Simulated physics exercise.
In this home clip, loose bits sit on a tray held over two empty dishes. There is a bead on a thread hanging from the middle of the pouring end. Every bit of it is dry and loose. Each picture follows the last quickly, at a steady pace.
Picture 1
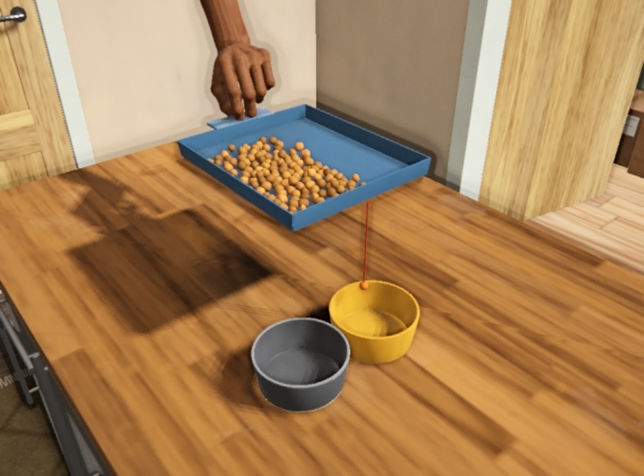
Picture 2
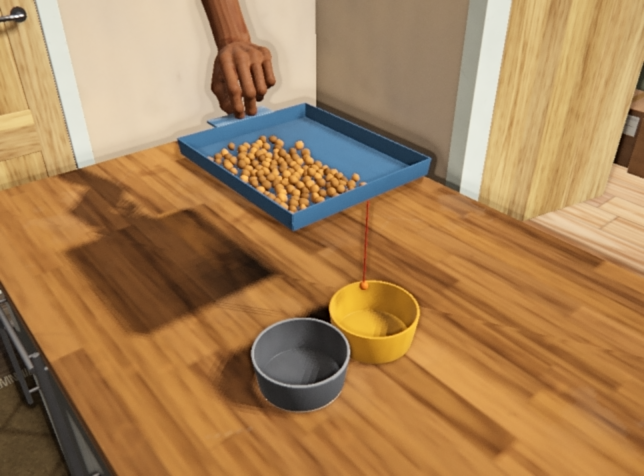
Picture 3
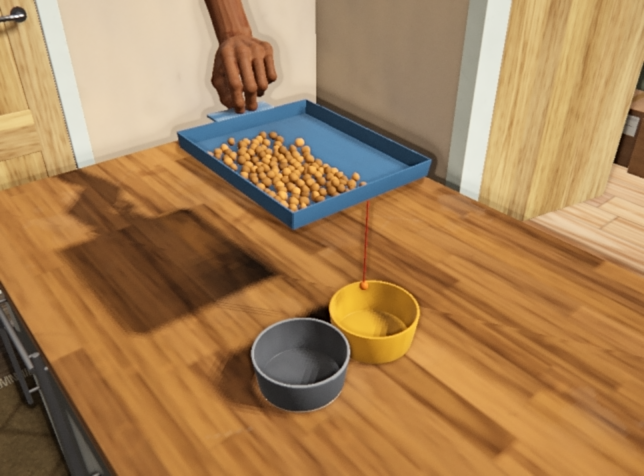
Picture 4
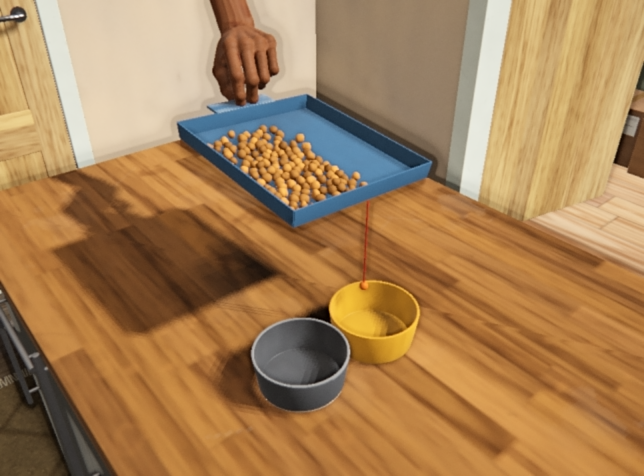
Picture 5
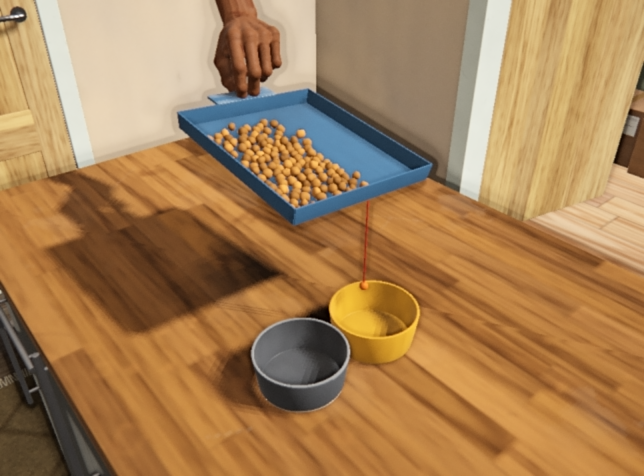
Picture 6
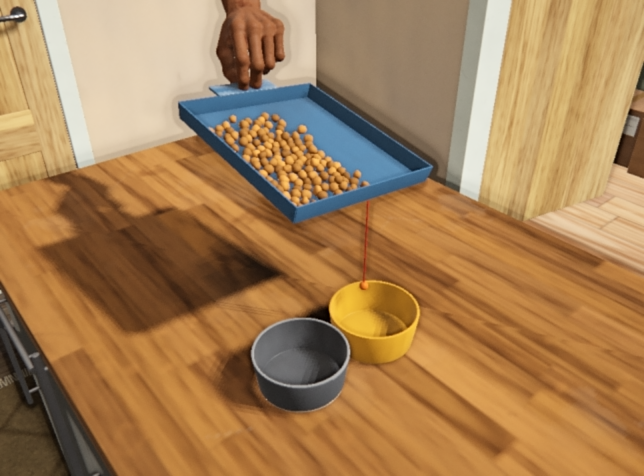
Kitchen counter with a hand gradually tilting a blue tray of roasted chickpeas above empty grey and yellow bowls.
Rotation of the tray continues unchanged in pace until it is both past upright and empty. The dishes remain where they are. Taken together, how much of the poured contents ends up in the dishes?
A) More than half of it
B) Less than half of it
Answer: B.
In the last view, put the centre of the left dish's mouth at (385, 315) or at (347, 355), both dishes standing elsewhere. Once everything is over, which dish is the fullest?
The first try favours the rightmost one, and the second try favours the rightmost one.
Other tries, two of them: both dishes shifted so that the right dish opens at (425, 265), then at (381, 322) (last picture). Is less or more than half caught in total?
Earlier try a majority share, later try a minority share.
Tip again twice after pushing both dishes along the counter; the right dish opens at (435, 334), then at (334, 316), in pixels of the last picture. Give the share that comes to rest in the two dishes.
It comes to roughly 20 per cent in one try and roughly 0 per cent in the next.
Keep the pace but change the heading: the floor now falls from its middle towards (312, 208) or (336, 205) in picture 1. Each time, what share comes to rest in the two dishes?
I'd put it at some 80 % and then some 90 %.
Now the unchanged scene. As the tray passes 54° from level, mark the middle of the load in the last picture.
Roughly at (367, 159).
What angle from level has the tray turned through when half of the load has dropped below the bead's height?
Approx. 105° from level.
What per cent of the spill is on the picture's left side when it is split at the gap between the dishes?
It comes to near 0 percent of the spill.
Soon, tray tipped steeply; all on the tray.
A while on, tray tipped right over; all on the tray.
Towards the end, tray tipped past a quarter turn; about a quarter in the right dish; most outside both.
Finally, tray tipped past a quarter turn; none in the left dish; about a quarter in the right dish; most outside both.
